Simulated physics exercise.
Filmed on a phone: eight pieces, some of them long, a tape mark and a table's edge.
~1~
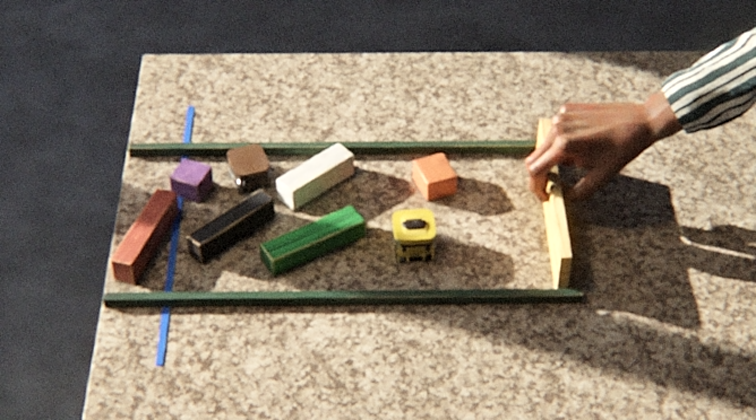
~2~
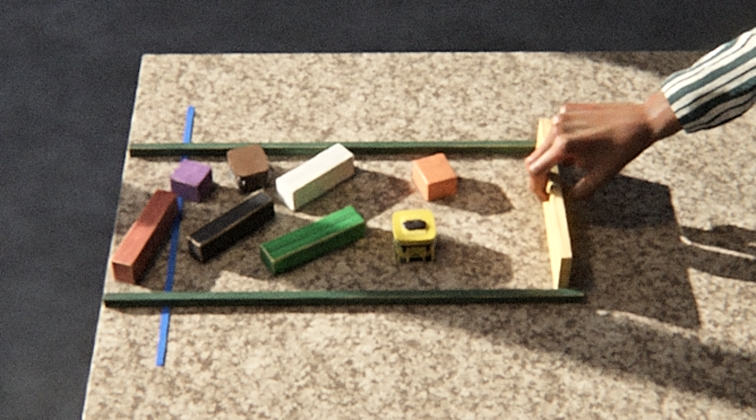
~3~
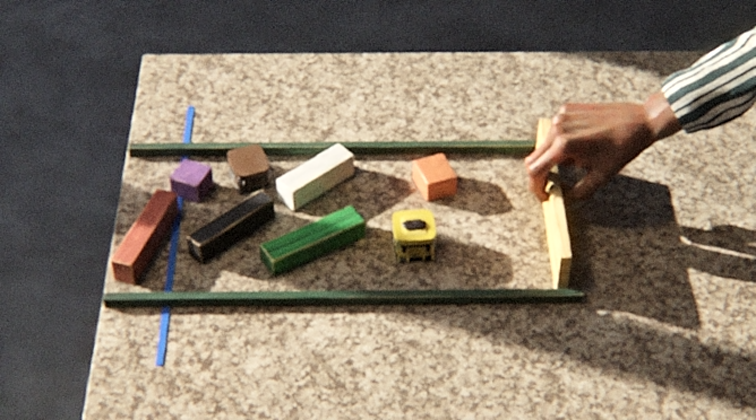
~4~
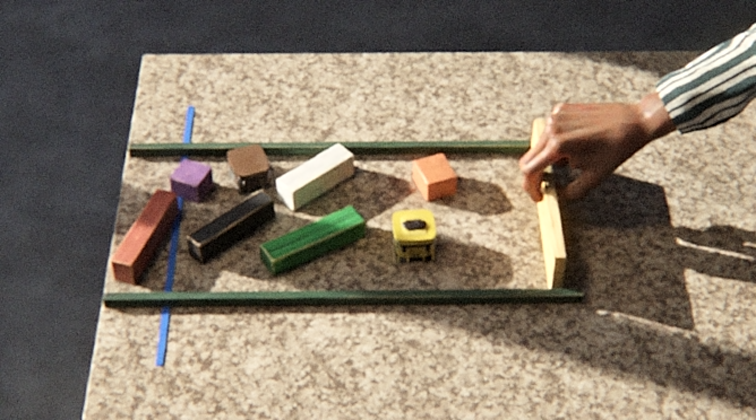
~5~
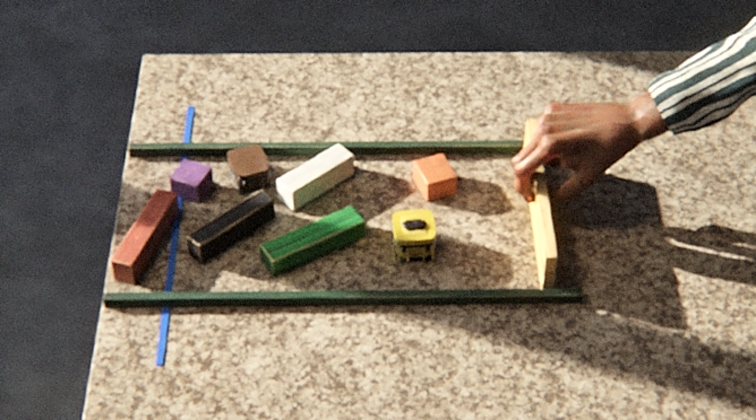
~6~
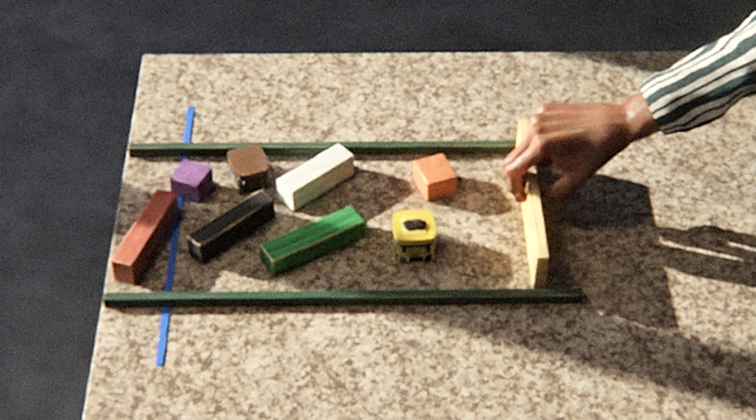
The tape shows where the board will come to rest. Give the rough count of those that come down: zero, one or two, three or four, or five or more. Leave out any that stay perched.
Here the number that fall off is three or four.
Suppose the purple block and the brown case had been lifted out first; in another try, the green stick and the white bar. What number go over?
First 2, then 2.
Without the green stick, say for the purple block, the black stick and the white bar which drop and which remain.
The purple block tumbles off; the black stick does not fall; the white bar survives.
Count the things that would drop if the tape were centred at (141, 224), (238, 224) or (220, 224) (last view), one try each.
It would be 6, 0 and 1.
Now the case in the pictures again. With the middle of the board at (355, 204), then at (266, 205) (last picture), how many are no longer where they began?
First 4, then 7.
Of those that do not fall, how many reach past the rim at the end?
Overhanging: 1.
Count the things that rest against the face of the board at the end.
That makes 2.
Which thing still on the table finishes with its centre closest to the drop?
Foremost is the green stick.
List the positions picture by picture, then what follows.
The first picture shows red bar (146, 235); purple block (192, 180); black stick (232, 226); board (553, 203); tape (177, 224).
The second picture shows purple block (192, 181); white bar (316, 177).
The third picture shows black stick (232, 226); green stick (313, 241).
The fourth picture shows red bar (146, 236); board (547, 203).
The fifth picture shows purple block (192, 181); orange block (435, 178).
The sixth picture shows red bar (146, 236); purple block (192, 181); black stick (232, 226); board (531, 203); tape (177, 224).
A little later, none off yet; red bar at rest near (146, 236); purple block at rest near (192, 181); black stick at rest near (232, 226).
When it is over, the number that fall off is three or four; down, brown case, black stick, purple block and red bar.
